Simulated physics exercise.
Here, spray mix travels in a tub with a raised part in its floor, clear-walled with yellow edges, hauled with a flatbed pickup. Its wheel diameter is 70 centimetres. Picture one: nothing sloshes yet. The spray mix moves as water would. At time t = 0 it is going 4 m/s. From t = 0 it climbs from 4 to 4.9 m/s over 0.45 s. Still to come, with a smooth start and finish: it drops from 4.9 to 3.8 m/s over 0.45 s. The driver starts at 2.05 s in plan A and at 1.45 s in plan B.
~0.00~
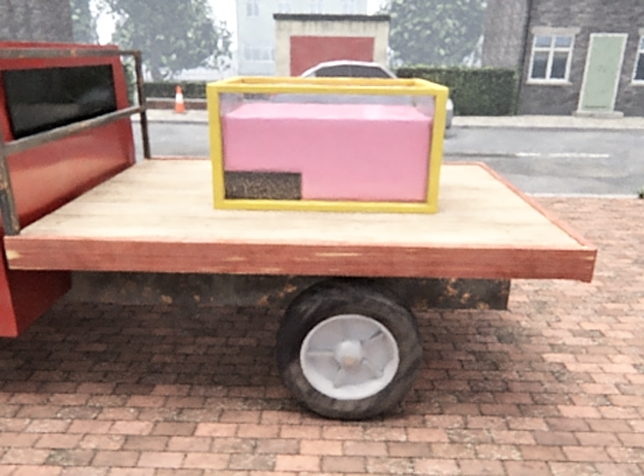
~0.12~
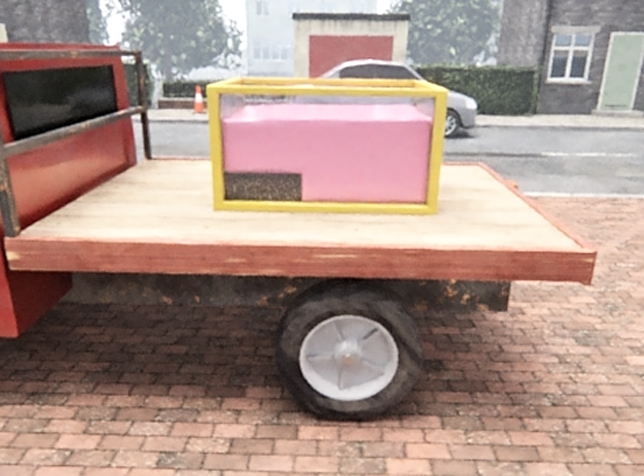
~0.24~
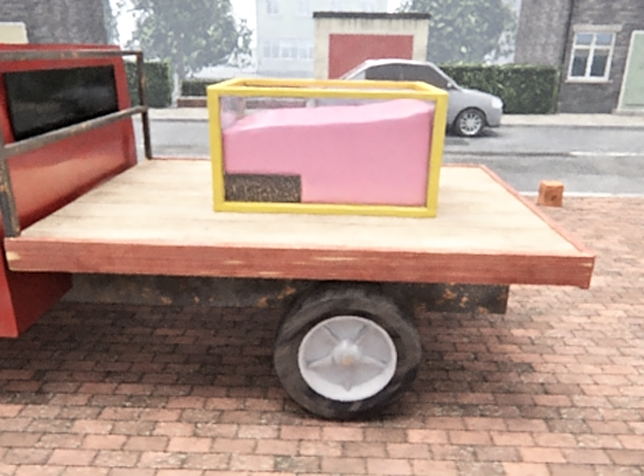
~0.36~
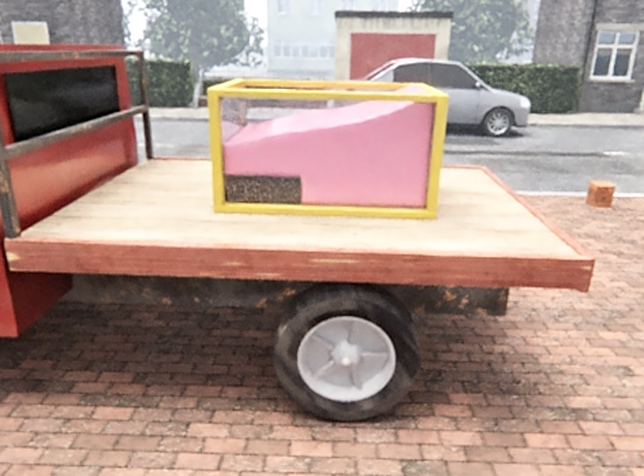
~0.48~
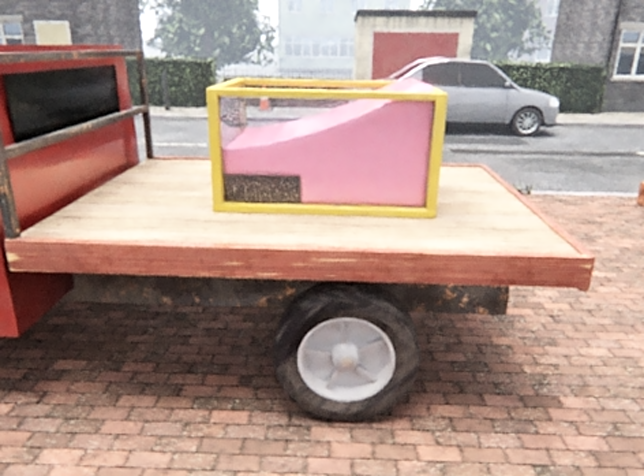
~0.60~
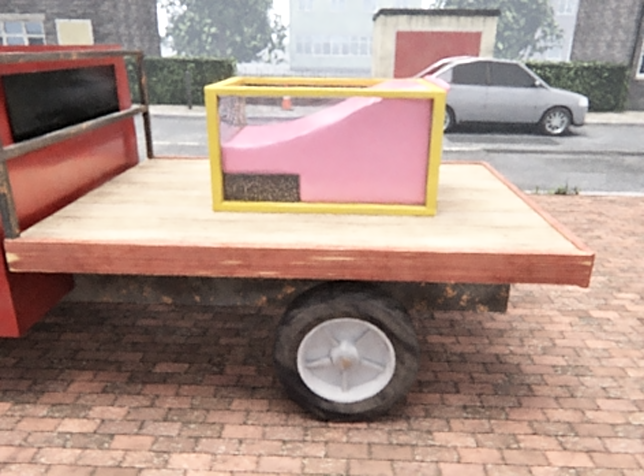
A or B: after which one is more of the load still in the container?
B.
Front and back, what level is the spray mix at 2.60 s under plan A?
Roughly 72 cm in front and 18 cm behind.
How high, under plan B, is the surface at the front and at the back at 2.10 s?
It sits near 56 cm in front and near 36 cm behind.
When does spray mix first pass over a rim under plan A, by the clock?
The first spill happens at roughly 1.0 s.
For plan A, 2.60 s in, front 73 cm, middle 36 cm, back 19 cm above the lowest part of the floor; the loss stands at 1 per cent, over the front and the back.
For plan A, 5.49 s in, the loss stands at 12 per cent, over the front, 34 of 274 litres.
For plan B, 2.10 s in, front 55 cm, middle 38 cm, back 36 cm above the lowest part of the floor; the loss stands at 1 per cent, over the front and the back.
For plan B, 4.89 s in, the loss stands at 1 per cent, over the front and the back, 3 of 274 litres.
